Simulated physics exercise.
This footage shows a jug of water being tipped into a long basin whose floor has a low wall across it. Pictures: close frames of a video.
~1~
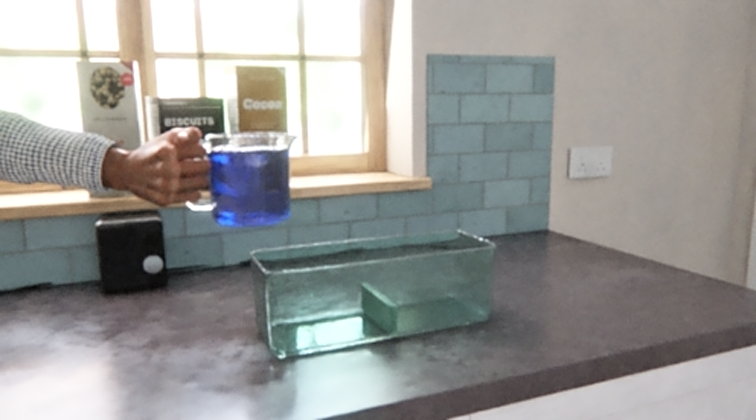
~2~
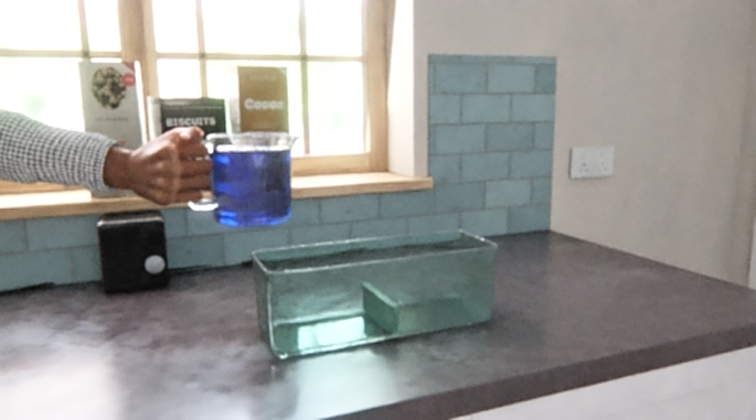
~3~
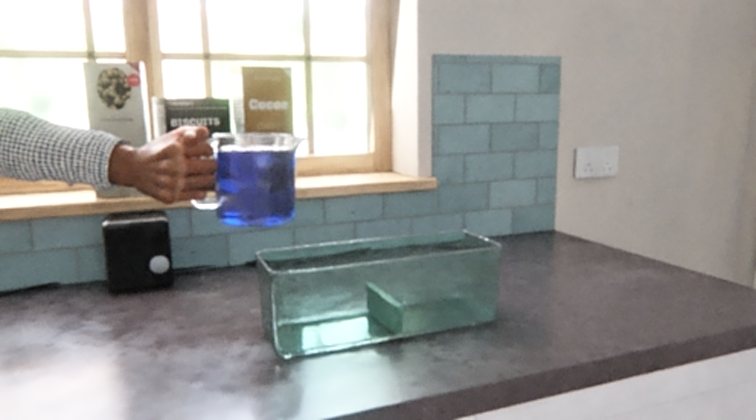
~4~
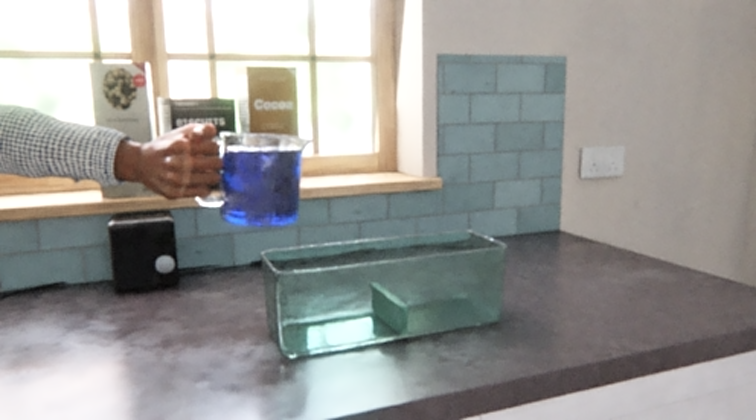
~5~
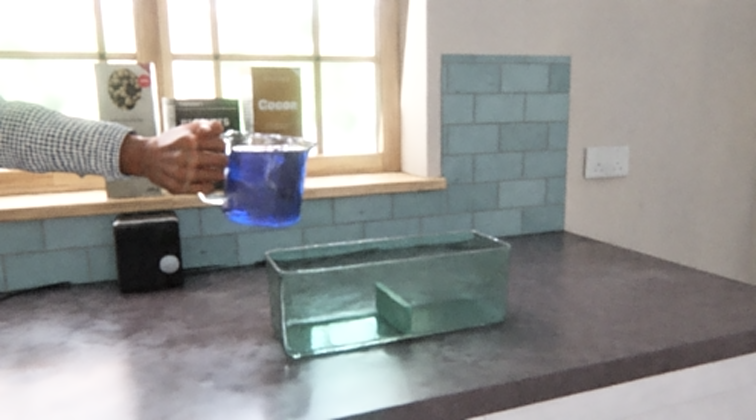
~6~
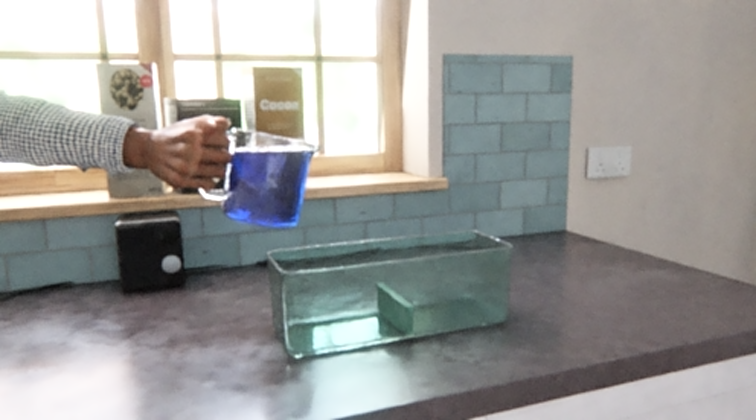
Hand holding a glass jug of blue water above a long glass basin on a kitchen counter, slowly tilting it slightly rightward.
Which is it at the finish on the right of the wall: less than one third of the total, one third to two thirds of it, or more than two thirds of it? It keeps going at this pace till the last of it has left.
At the finish the right of the wall has less than one third of the total.
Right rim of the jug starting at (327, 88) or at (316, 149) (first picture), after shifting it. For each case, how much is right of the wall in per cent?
First try 65 %, second try 15 %.
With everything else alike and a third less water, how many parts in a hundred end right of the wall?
Roughly 5 percent.
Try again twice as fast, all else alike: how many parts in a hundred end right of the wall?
About 5 %.
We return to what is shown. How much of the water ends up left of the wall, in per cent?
That works out to roughly 95 percent.
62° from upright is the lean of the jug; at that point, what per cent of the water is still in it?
About 80 per cent.
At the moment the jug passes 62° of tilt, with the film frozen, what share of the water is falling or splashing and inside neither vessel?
It works out to about 15 percent.
A moment on, the jug is tipped part way and 78 per cent is still to pour, 8 is left of the wall and 0 right of it.
Next, the jug is tipped on its side and 25 per cent is still to pour, 62 is left of the wall and 0 right of it.
Then the jug is tipped right over and 2 per cent is still to pour, 93 is left of the wall and 3 right of it.
Later the jug is tipped right over and 0 per cent is still to pour, 94 is left of the wall and 5 right of it.
At rest 94 per cent lies left of the wall, 5 right of it and 1 outside.
